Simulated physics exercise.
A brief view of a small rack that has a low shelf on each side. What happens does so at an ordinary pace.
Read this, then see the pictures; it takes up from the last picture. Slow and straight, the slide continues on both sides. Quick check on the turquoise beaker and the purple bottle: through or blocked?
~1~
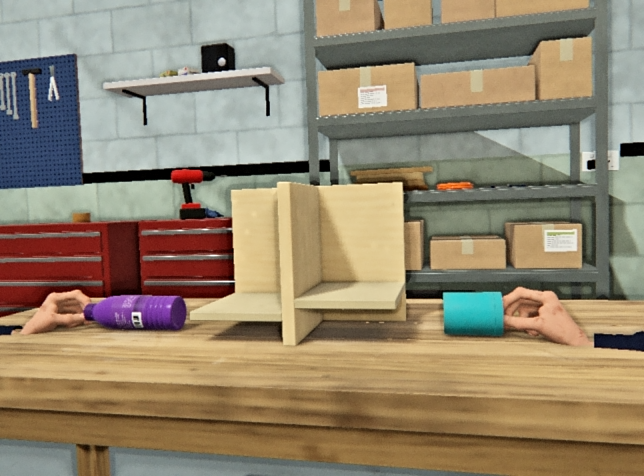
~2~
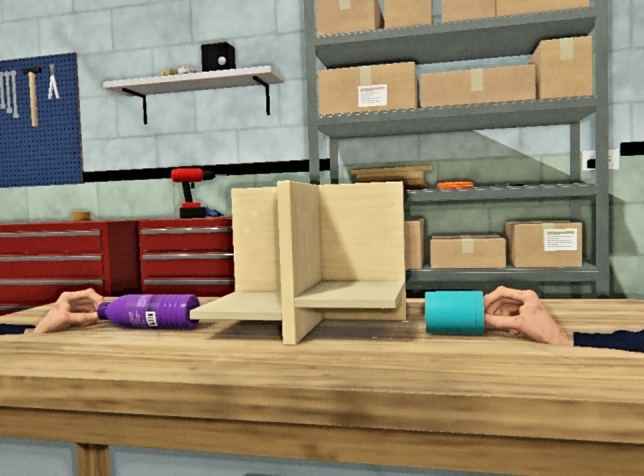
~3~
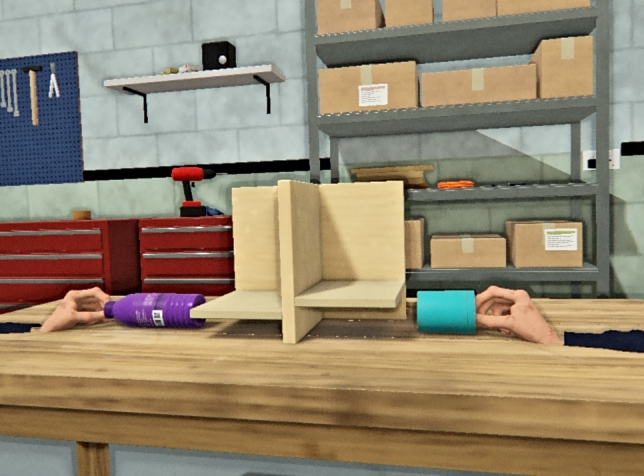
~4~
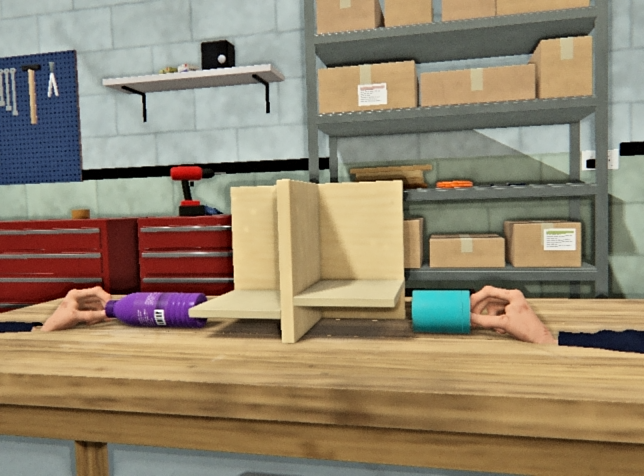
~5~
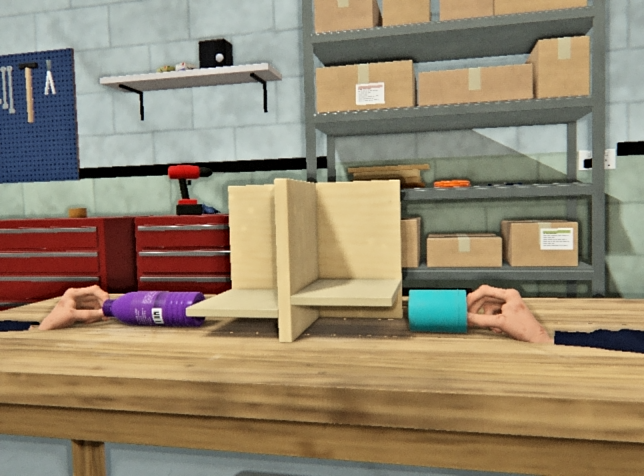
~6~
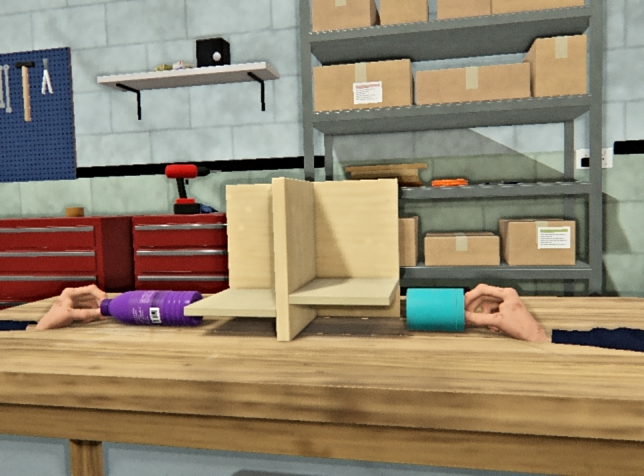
As I see it, the turquoise beaker will be too high. The purple bottle will be too high.
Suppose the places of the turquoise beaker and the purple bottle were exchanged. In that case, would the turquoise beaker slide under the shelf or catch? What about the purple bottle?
For the turquoise beaker it is a hang-up; for the purple bottle it is a hang-up.
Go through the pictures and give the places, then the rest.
The first frame shows hands sliding the things forward; turquoise beaker (472, 314); purple bottle (133, 313); shelf (303, 259).
The second frame shows hands sliding the things forward; purple bottle (147, 312); shelf (304, 257).
The third frame shows hands sliding the things forward; turquoise beaker (446, 312); shelf (304, 257).
The fourth frame shows hands sliding the things forward; purple bottle (155, 310); shelf (303, 256).
The fifth frame shows hands sliding the things forward; turquoise beaker (438, 311); shelf (300, 255).
The sixth frame shows hands sliding the things forward; turquoise beaker (435, 310); purple bottle (150, 308); shelf (298, 254).
Then, 0.18 s after the last picture, turquoise beaker sliding up to the opening near (432, 310); purple bottle sliding up to the opening near (154, 308).
Then, 0.24 s after the last picture, turquoise beaker sliding up to the opening near (425, 310); purple bottle sliding up to the opening near (159, 308).
Then, 0.48 s after the last picture, turquoise beaker stopped at the opening near (422, 309); purple bottle stopped at the opening near (161, 308).
At rest, the turquoise beaker stops at the shelf, near (422, 309); the purple bottle stops at the shelf, near (161, 308).
